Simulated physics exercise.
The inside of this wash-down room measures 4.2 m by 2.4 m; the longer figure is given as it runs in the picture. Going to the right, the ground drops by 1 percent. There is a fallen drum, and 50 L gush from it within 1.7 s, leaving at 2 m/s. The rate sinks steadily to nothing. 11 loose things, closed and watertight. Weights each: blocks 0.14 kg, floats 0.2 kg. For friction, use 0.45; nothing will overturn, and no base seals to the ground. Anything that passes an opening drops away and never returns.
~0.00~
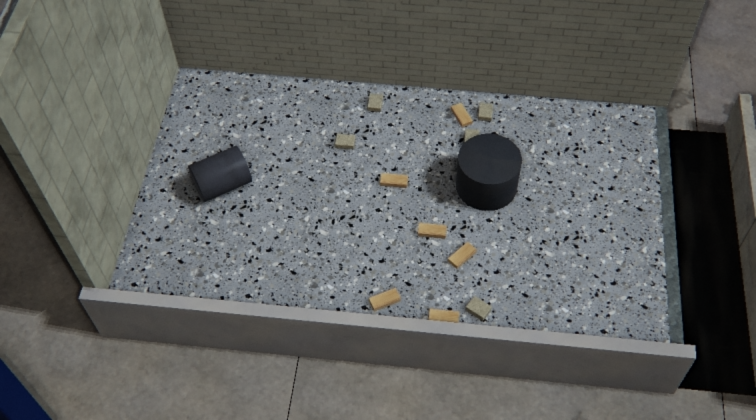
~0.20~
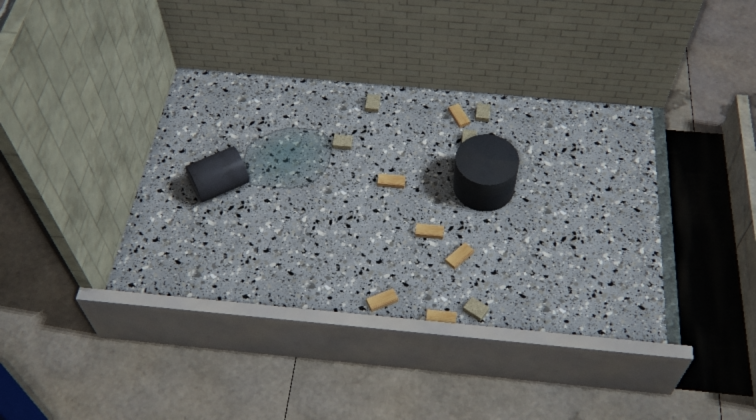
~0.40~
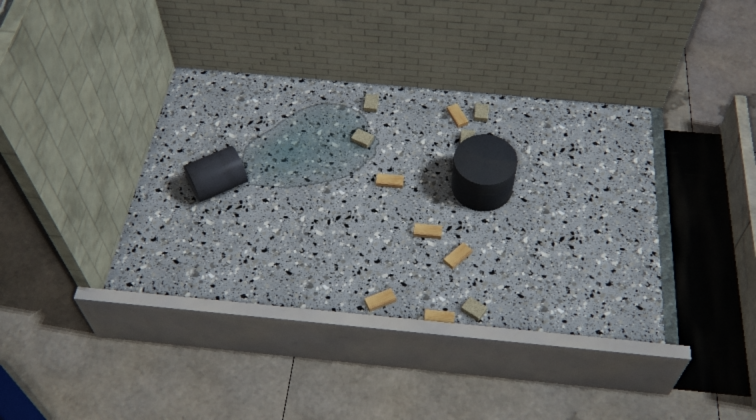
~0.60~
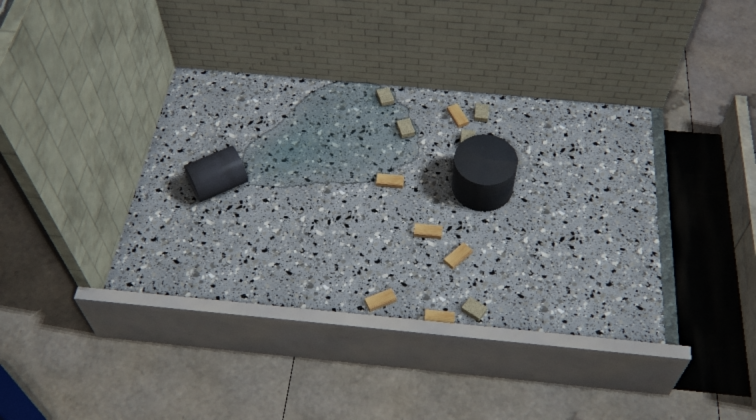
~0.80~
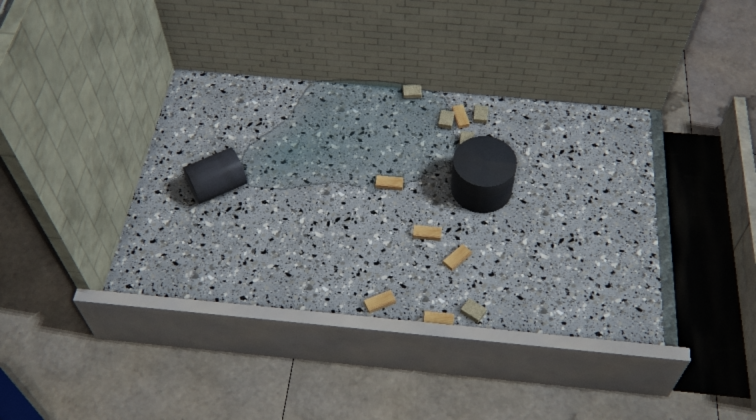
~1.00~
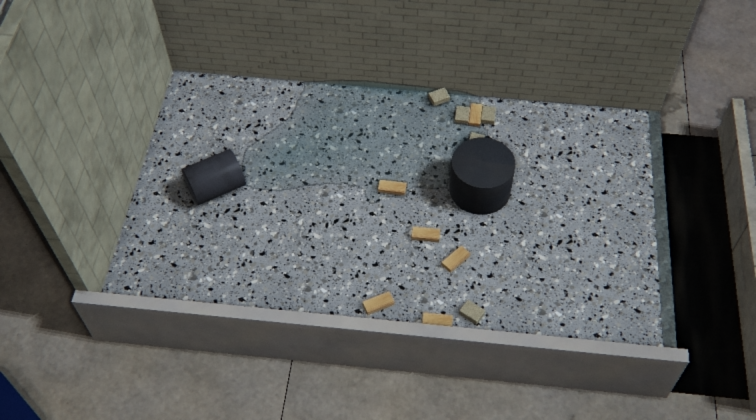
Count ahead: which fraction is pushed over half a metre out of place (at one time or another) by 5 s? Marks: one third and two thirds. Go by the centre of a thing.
I reckon only the one-third line is reached, not the two-thirds one.
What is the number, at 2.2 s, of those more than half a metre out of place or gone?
At that time I count 5.
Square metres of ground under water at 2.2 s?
Wet area: Approx. 2.0 m2.
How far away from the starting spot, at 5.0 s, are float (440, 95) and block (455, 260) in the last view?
First one: Gone out; second one: 0 cm.
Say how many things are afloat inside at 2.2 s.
The number is 3.
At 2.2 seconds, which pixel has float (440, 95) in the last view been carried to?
Around (611, 118).
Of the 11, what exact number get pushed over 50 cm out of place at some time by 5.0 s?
The count is 5.
After 1.4 s 4 of 11 are over 50 cm from their spots; 4 afloat.
After 2.2 s 5 of 11 are over 50 cm from their spots; 3 afloat.
After 3.5 s 5 of 11 are over 50 cm from their spots; 0 afloat.
After 5.0 s 5 of 11 are over 50 cm from their spots, and 5 have been at some point; 0 afloat.
